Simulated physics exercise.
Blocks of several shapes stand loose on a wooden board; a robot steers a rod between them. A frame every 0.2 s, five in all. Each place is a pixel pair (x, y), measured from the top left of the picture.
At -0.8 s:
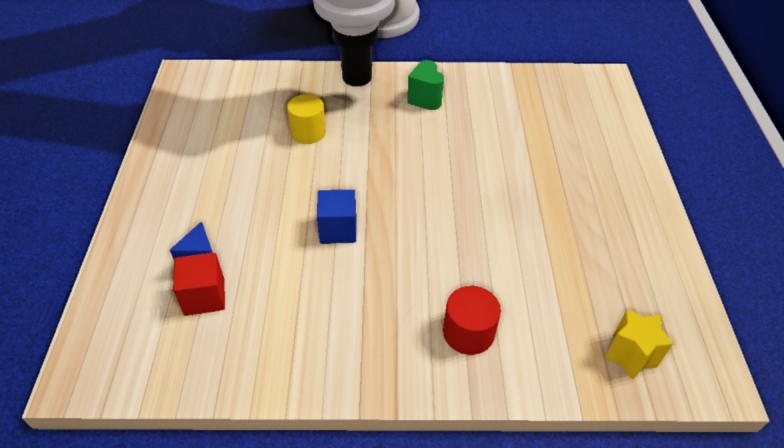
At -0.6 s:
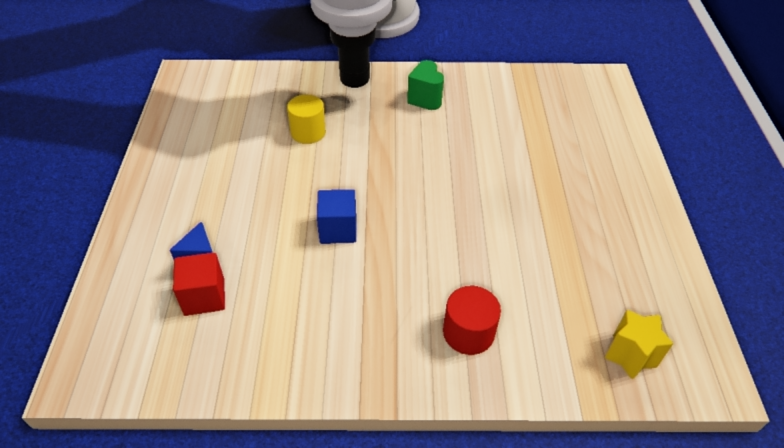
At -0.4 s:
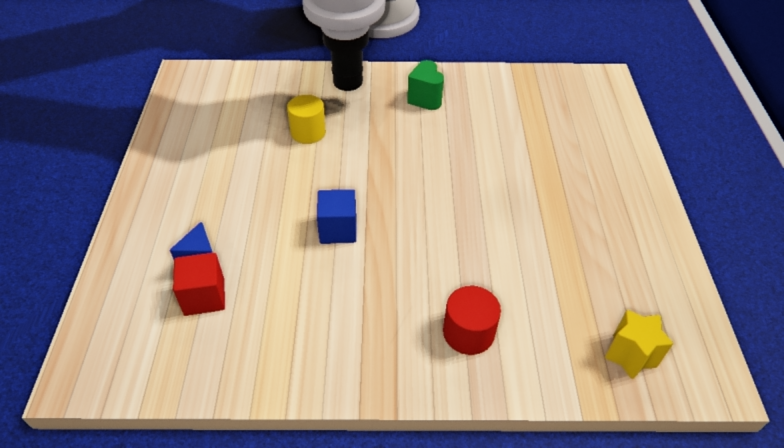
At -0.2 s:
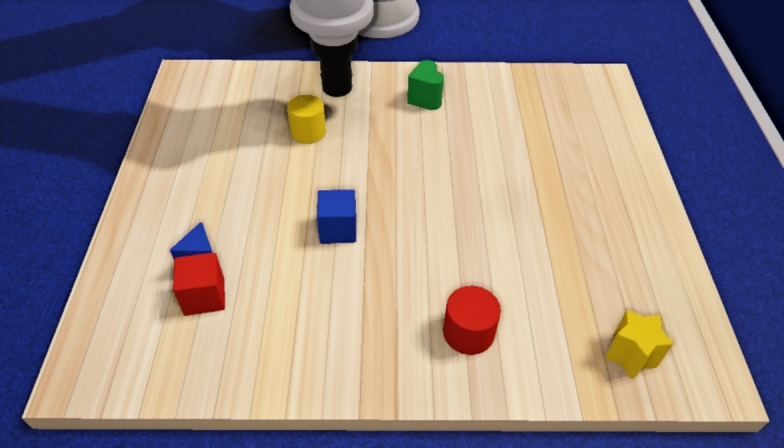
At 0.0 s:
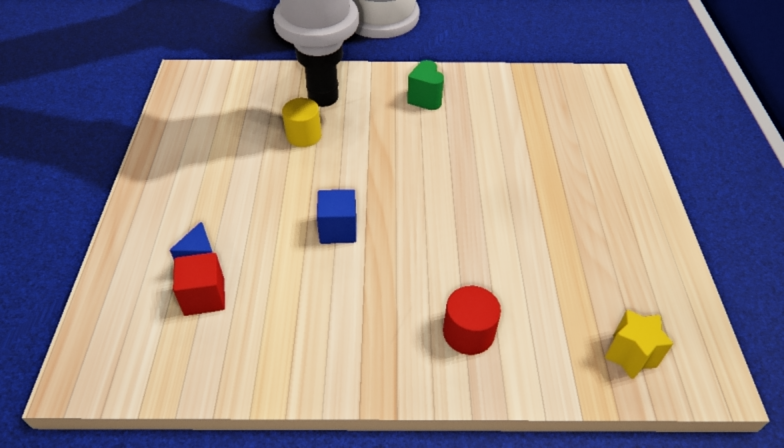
On a wooden board scattered with colored blocks, a robot's black rod moved a short way left and toward the viewer, then nudged the yellow disc slightly while the other blocks stayed still.
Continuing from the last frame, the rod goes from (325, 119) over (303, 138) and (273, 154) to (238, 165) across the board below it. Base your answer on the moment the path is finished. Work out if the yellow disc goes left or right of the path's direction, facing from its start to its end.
It will end up to the left.
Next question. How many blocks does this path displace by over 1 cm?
Going by the path, one block will move.
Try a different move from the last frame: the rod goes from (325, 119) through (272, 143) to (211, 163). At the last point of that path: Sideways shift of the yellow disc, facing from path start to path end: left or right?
It slides leftward.
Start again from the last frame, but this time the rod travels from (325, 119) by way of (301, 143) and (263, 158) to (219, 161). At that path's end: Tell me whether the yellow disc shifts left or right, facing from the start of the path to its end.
The left-hand side.
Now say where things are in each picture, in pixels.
In the first frame, tip of the rod (357, 79), middles of tops, yellow disc (305, 105).
In the second frame, rod (355, 80), nothing pushed.
In the third frame, rod (348, 83), nothing pushed.
In the fourth frame, rod (337, 89), nothing pushed.
In the fifth frame, rod (323, 98), yellow disc (301, 108).
What follows on the original path. One third of the way, rod (299, 118); yellow disc (274, 129).
Two thirds of the way, rod (269, 134); yellow disc (245, 147).
At the end, rod (233, 145); yellow disc (220, 162).
